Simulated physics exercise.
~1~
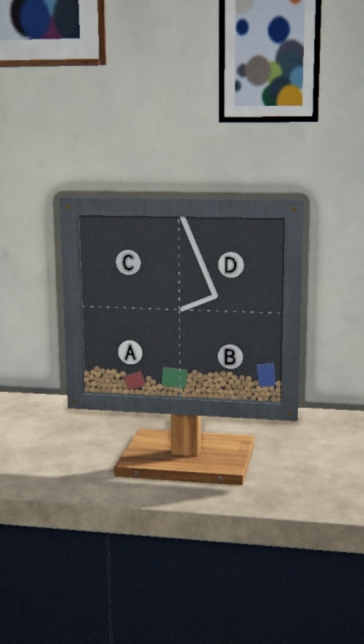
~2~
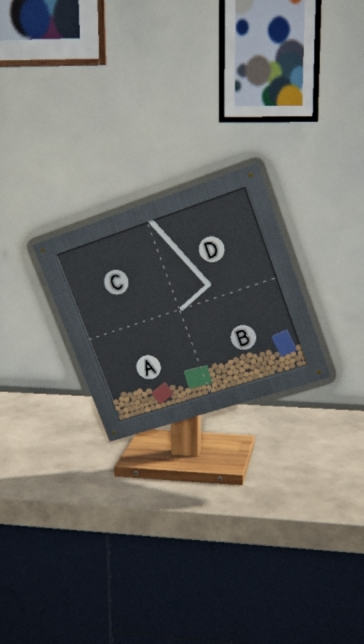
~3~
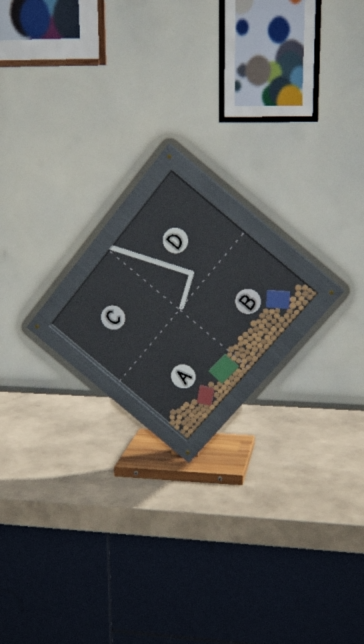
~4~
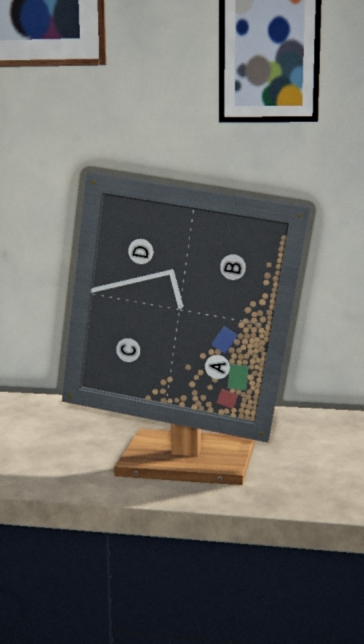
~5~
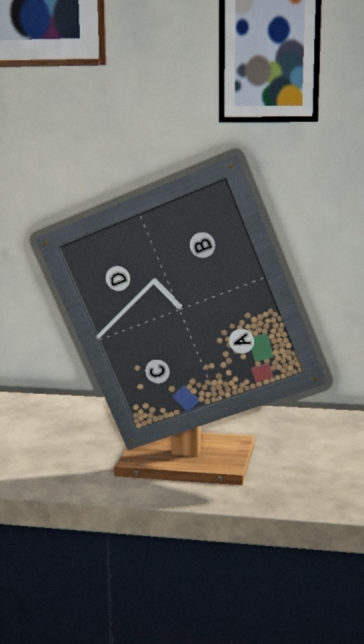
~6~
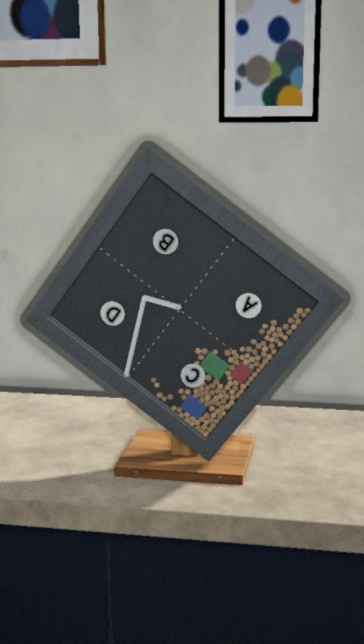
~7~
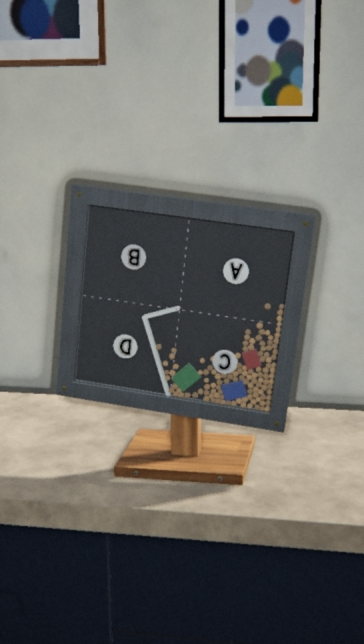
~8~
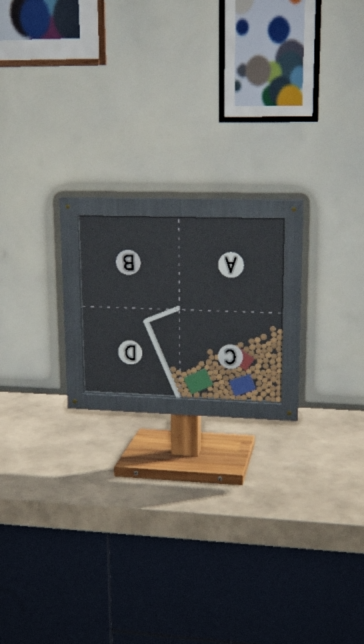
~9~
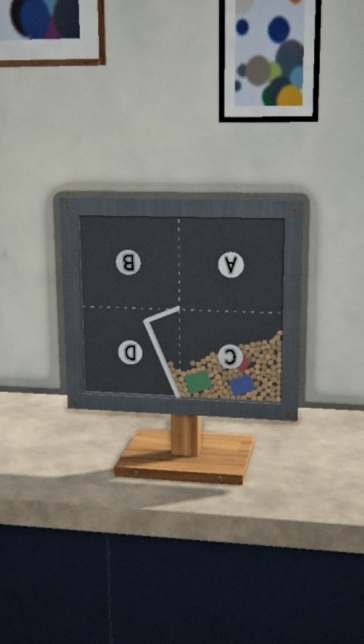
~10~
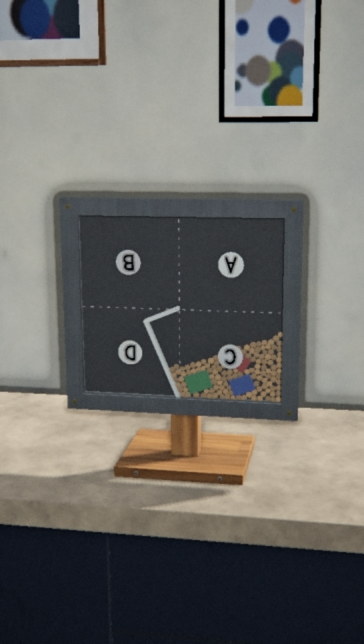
At the start, a flat square parts box stands upright on a wooden base, with a layer of small wooden beads and red, green and blue blocks along the bottom of quarters A and B. The box turns anticlockwise, and the beads tilt with it before sliding down through A. As it keeps turning, the blue block drops into C first, and the green and red blocks follow with most of the beads. The box stops upside down. Finally everything rests still, with all three blocks and nearly all the beads in C, heaped against the bent pale strip.
